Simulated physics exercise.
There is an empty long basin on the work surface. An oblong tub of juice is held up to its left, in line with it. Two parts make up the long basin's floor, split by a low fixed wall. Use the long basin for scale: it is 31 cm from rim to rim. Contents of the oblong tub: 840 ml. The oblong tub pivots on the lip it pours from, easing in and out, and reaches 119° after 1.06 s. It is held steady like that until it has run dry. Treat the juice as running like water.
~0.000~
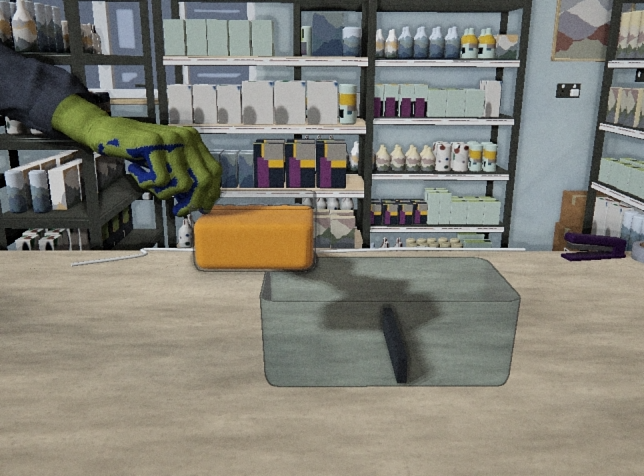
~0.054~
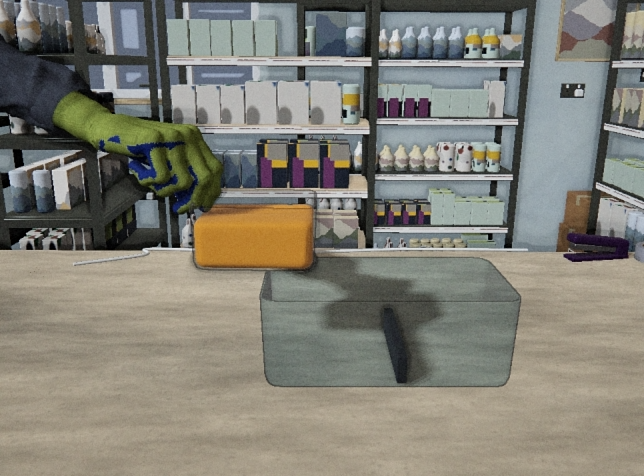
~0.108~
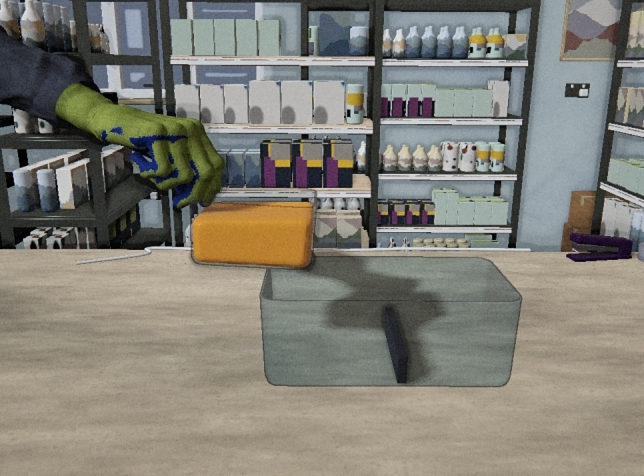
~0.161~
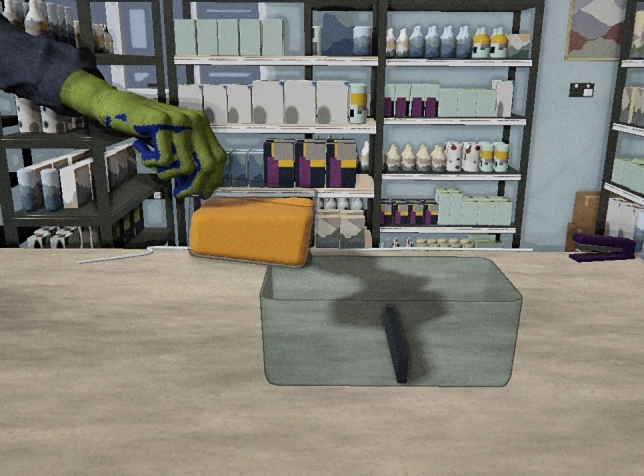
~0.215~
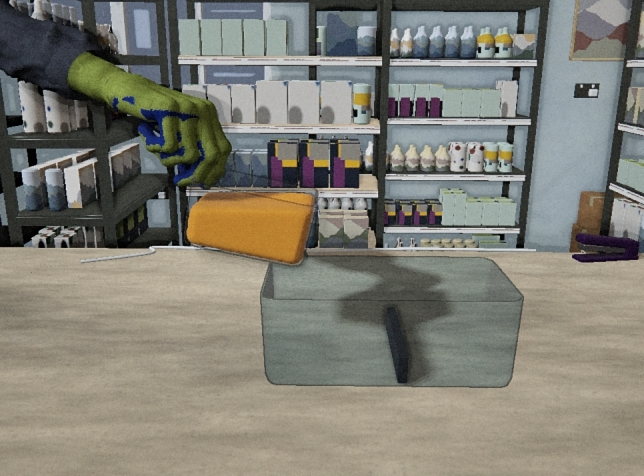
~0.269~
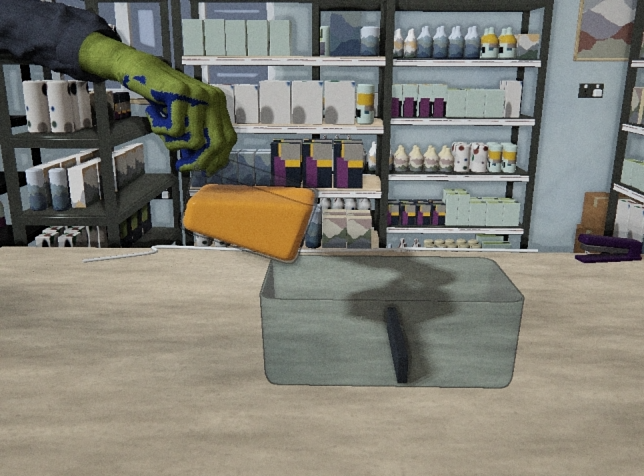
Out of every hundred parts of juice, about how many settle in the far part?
About 56 out of 100.
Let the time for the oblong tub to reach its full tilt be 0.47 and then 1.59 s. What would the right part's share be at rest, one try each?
Result: 40 per cent, then 50 per cent.
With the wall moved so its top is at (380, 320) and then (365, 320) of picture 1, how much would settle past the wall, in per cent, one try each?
I'd say 70 percent on the first go, 90 percent on the next.
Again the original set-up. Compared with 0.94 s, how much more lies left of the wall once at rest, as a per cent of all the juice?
Near 18 percent, more or less.
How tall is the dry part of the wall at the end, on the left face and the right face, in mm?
The left comes to roughly 22 mm and the right to roughly 14 mm.
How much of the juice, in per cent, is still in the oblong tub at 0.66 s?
I'd put it near 44 percent.
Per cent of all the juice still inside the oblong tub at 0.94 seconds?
4 per cent or thereabouts.
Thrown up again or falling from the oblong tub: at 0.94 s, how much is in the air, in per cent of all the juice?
Some 12 % is up in the air.
Then, 0.66 s in, the tilt is 81° and 43 per cent is still to pour, 14 is left of the wall and 0 right of it.
Then, 0.94 s in, the tilt is 115° and 4 per cent is still to pour, 23 is left of the wall and 61 right of it.
Then, 1.24 s in, the tilt is 119° and 0 per cent is still to pour, 41 is left of the wall and 56 right of it.
Then, 1.56 s in, the tilt is 119° and 0 per cent is still to pour, 41 is left of the wall and 56 right of it.
Finally, 41 per cent lies left of the wall, 56 right of it and 3 outside.
